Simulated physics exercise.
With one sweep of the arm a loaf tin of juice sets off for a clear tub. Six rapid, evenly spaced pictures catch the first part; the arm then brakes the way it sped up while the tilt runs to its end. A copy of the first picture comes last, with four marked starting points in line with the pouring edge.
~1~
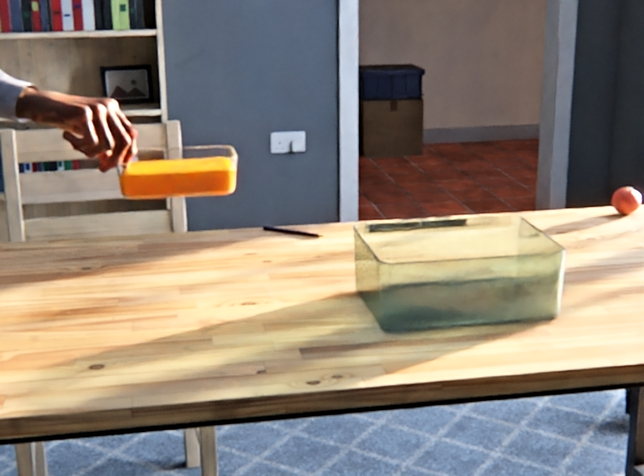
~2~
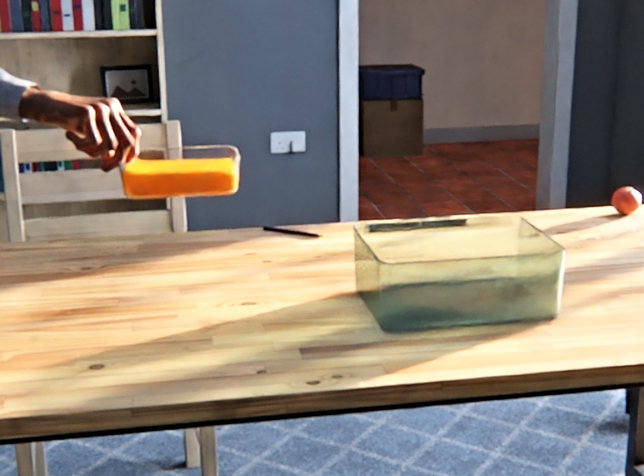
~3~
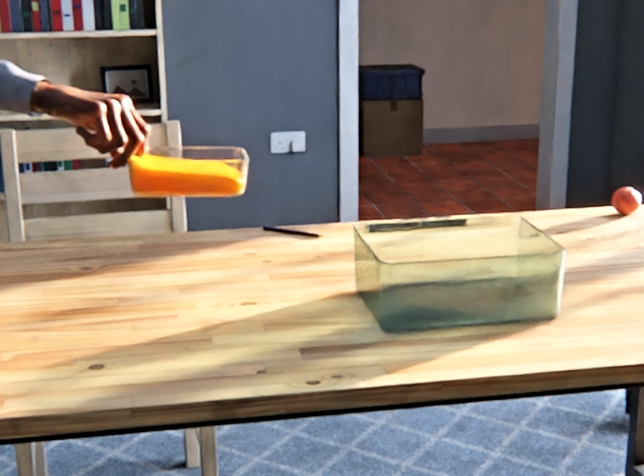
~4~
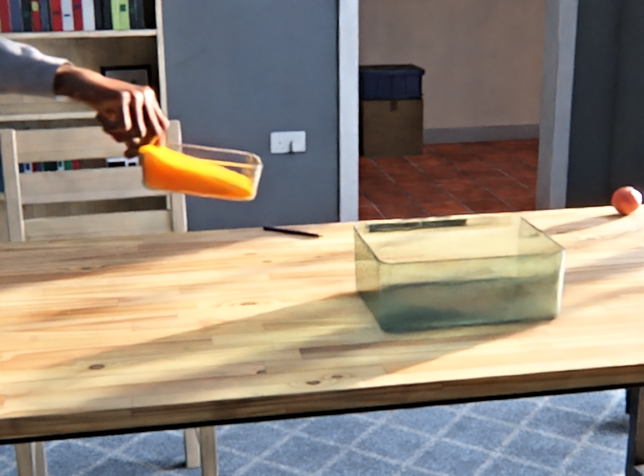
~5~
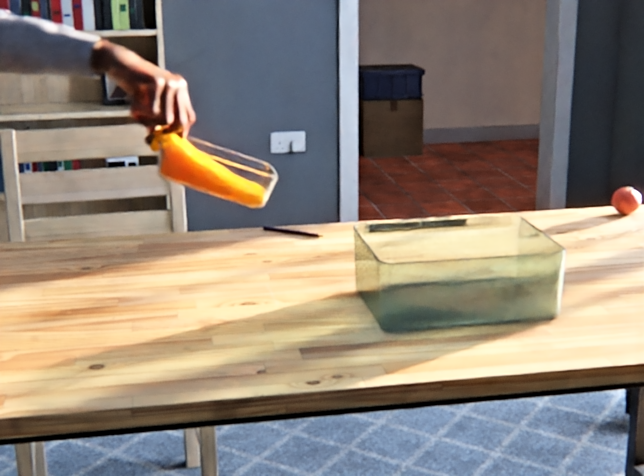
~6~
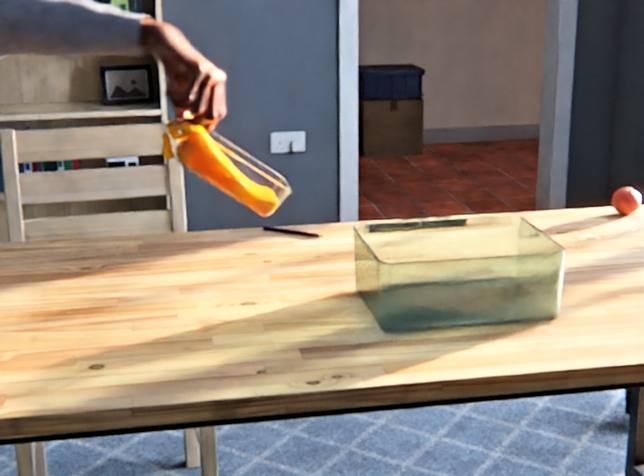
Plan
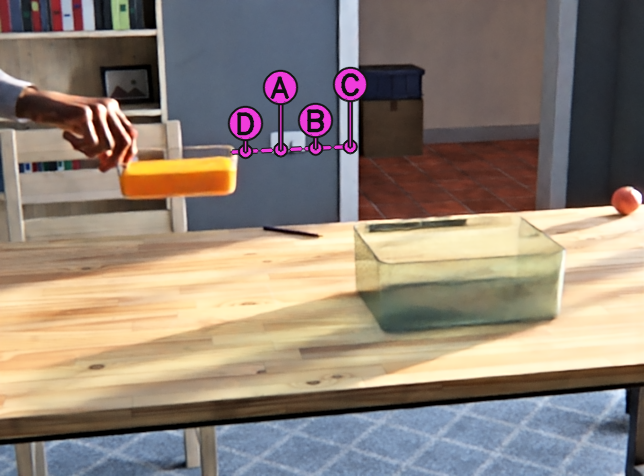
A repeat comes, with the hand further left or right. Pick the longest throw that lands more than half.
Choose A.
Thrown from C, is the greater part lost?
No, not at all.
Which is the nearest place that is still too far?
That would be D.
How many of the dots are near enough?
Three of the four.
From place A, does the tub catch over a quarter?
Yes, it does.
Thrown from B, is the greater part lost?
No.
On the marked copy, A at (280, 149); B at (315, 148); C at (350, 146); D at (245, 151).
With A, about 72 % lands in the tub, 22 % falls short and 7 % goes beside or beyond.
With B, about 86 % lands in the tub, 7 % falls short and 8 % goes beside or beyond.
With C, about 84 % lands in the tub, 6 % falls short and 10 % goes beside or beyond.
With D, about 25 % lands in the tub, 73 % falls short.
